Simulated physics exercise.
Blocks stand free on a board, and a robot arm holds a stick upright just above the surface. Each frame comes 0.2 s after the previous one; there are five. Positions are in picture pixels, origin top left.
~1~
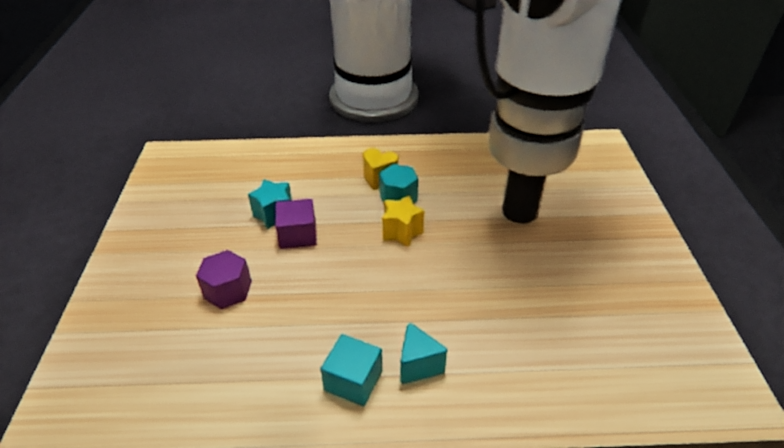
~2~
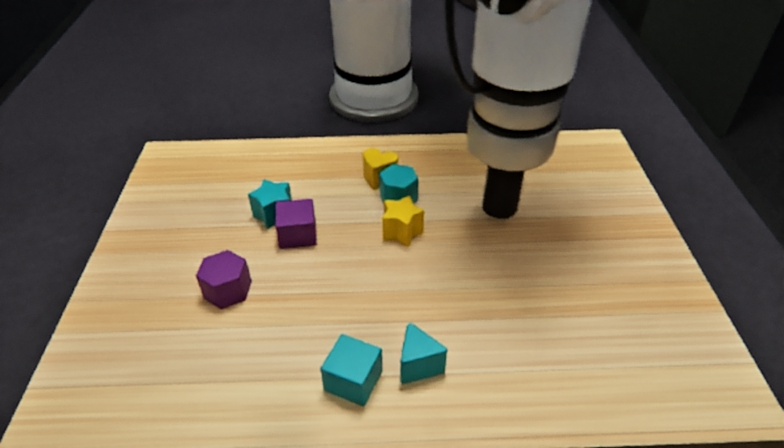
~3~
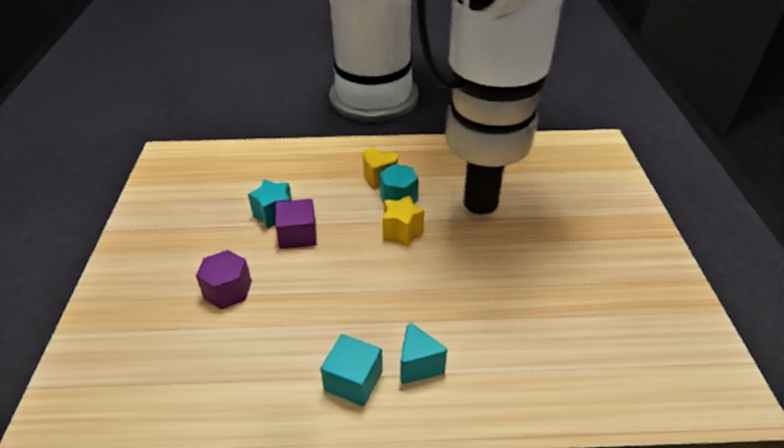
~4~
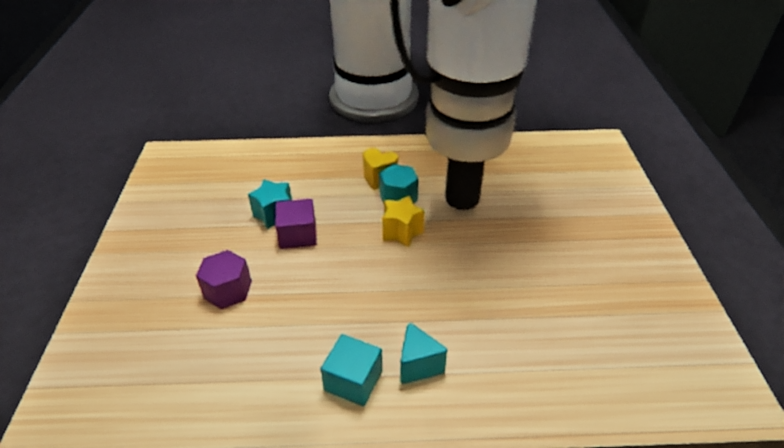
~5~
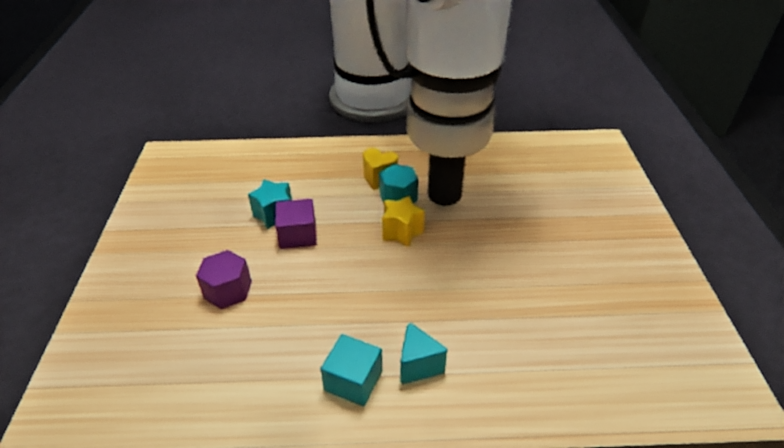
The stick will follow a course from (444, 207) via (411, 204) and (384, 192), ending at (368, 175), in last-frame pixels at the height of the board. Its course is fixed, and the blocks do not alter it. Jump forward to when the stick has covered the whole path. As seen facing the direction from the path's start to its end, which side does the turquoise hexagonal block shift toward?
Slides left.
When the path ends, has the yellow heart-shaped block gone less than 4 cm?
No.
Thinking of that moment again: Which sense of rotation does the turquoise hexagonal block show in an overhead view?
Prediction: Counterclockwise.
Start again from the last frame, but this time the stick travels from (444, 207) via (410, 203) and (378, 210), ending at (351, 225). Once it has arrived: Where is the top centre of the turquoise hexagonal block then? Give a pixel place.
Close to (355, 169).
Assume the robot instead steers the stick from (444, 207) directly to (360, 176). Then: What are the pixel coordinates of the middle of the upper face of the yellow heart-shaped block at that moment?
The point I'd pick in the picture is (342, 137).
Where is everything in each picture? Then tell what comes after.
Lower end of the stick at (520, 212), tops of blocks, yellow heart-shaped block at (379, 157), turquoise hexagonal block at (399, 175), yellow star at (402, 209), in the first frame.
Stick at (500, 208), blocks as before, in the second frame.
Stick at (481, 203), blocks as before, in the third frame.
Stick at (462, 199), blocks as before, in the fourth frame.
Stick at (445, 195), yellow heart-shaped block at (379, 157), turquoise hexagonal block at (399, 175), yellow star at (402, 209), in the fifth frame.
What follows on the original path. One third of the way, stick at (411, 192); yellow heart-shaped block at (369, 151); turquoise hexagonal block at (378, 170).
Two thirds of the way, stick at (383, 180); yellow heart-shaped block at (362, 145), turned 35° clockwise; turquoise hexagonal block at (349, 163).
At the end, stick at (367, 163); yellow heart-shaped block at (354, 135), turned 35° clockwise; turquoise hexagonal block at (334, 158), turned 60° anticlockwise; yellow star not moved.
